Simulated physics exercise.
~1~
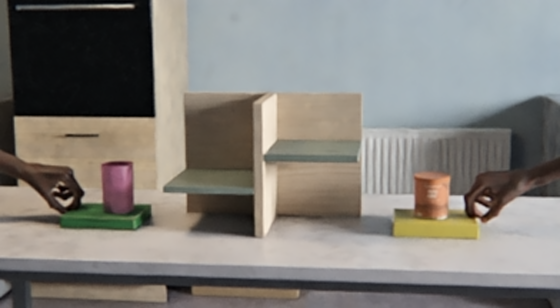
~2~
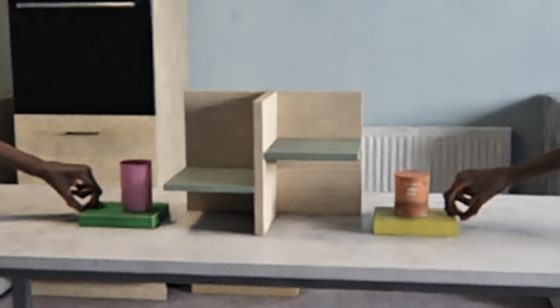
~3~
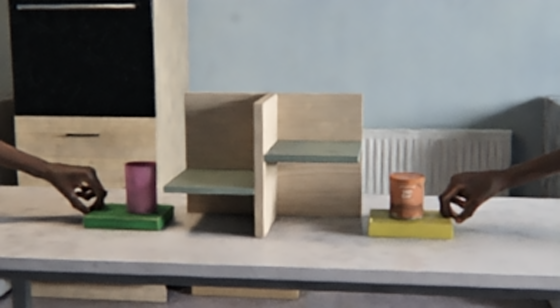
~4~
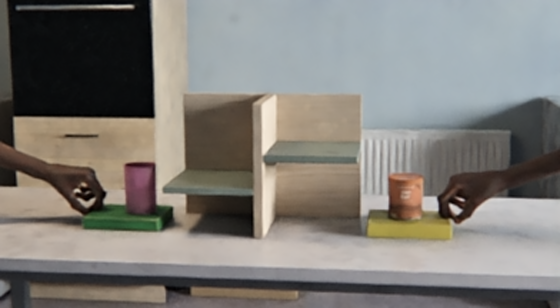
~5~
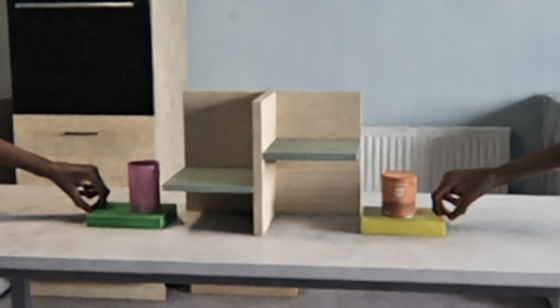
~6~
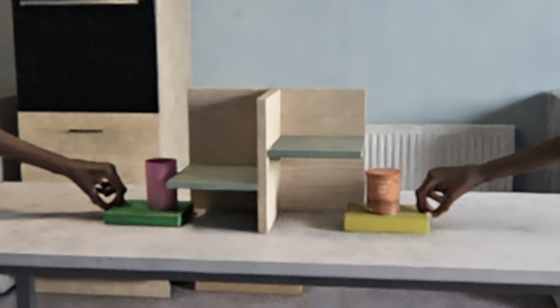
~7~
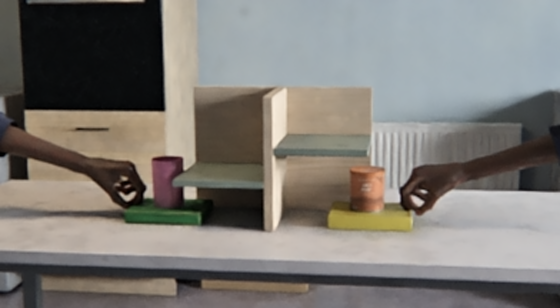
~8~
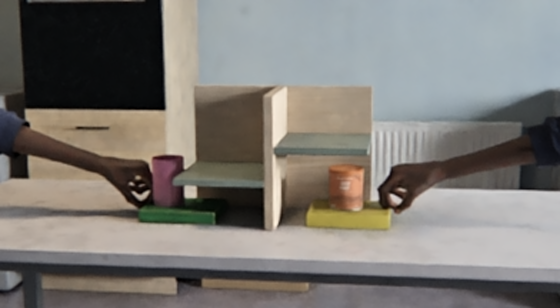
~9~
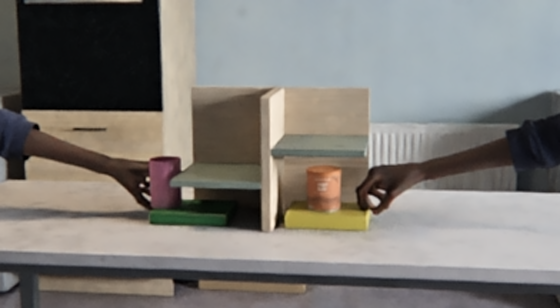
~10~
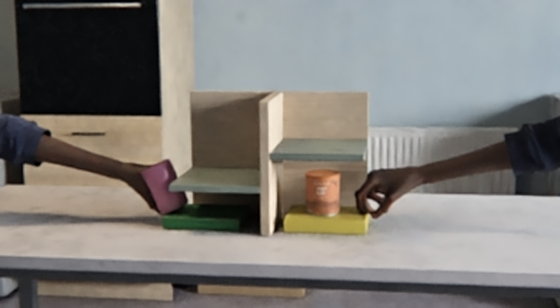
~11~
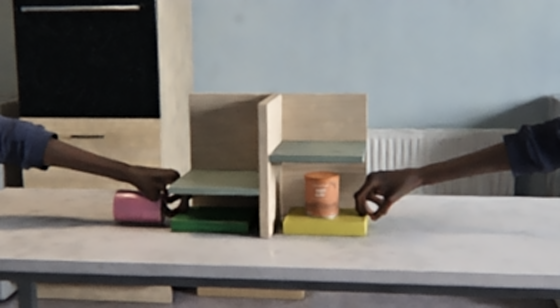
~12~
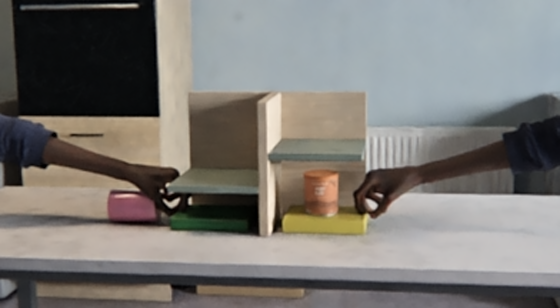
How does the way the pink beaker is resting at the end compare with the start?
At the start the pink beaker stands upright on the green board, but by the end it is lying on its side on the table to the left of the board.
